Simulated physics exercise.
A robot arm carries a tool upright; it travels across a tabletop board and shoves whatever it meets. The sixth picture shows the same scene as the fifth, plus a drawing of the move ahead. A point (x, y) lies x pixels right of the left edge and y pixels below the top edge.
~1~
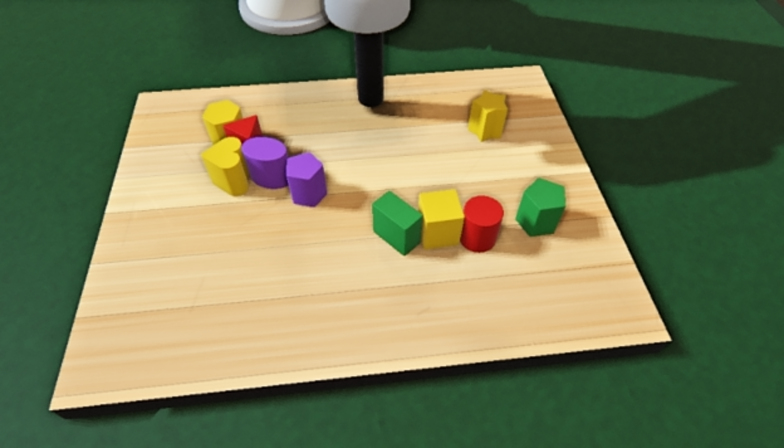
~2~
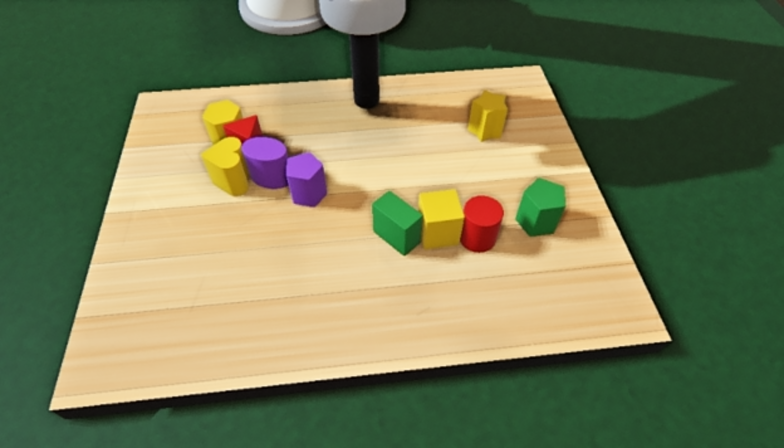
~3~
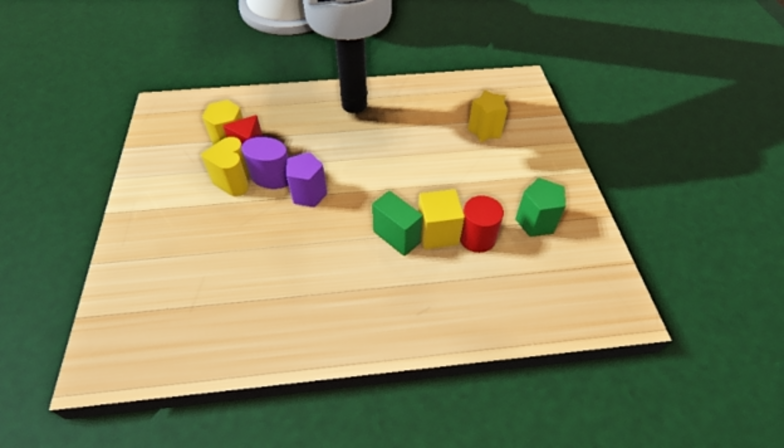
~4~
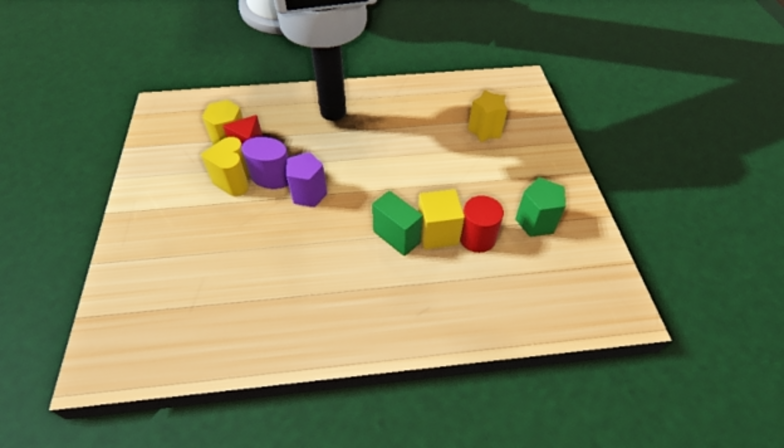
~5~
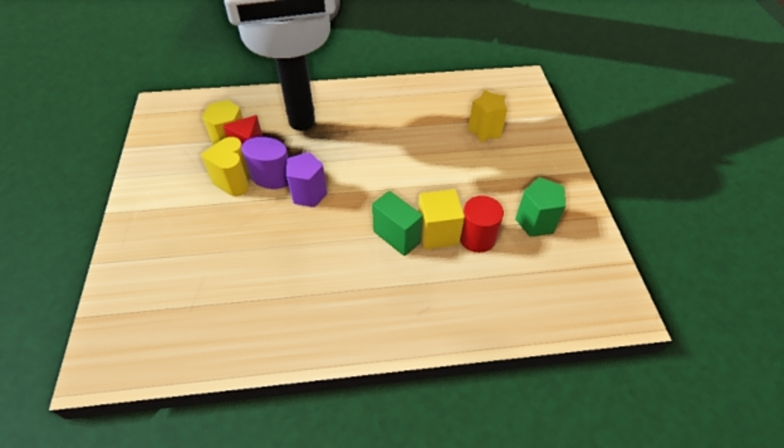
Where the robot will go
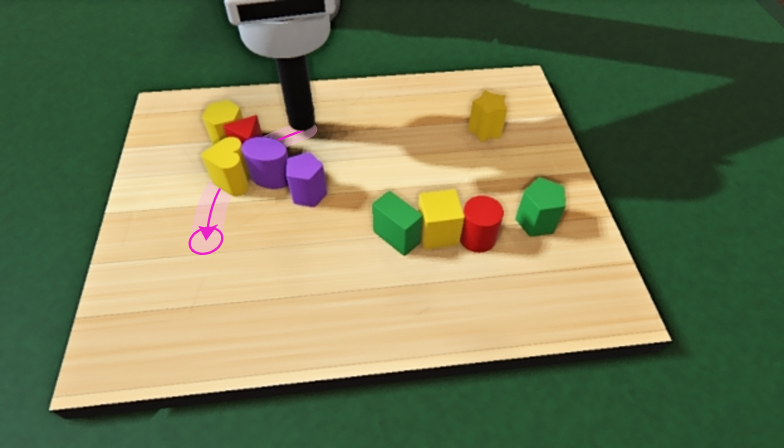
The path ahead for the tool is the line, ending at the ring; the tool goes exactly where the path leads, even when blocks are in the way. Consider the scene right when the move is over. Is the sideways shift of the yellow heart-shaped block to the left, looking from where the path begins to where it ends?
I'd say yes.
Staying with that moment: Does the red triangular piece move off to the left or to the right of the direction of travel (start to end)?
Sideways shift: Right.
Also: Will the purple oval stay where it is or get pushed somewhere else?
The answer is that it remains undisturbed.
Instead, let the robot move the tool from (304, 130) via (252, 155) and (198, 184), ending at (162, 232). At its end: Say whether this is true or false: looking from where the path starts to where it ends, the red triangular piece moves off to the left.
That claim is false.
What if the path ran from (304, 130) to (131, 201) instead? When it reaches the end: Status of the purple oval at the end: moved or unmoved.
Stays put.
The drawn path runs from (304, 130) via (254, 153) and (219, 191), ending at (206, 241).
On the path given first. One third of the way, tool (251, 146); yellow six-sided block (215, 112), turned 25° clockwise; yellow heart-shaped block (219, 158), turned 15° anticlockwise; red triangular piece (221, 135), turned 35° anticlockwise.
Two thirds of the way, tool (216, 184); yellow six-sided block (215, 112), turned 30° clockwise; yellow heart-shaped block (200, 185), turned 85° anticlockwise; red triangular piece (184, 149).
At the end, tool (203, 234); yellow six-sided block (215, 112), turned 30° clockwise; yellow heart-shaped block (184, 239), turned 85° anticlockwise; red triangular piece (184, 149); purple oval not moved.
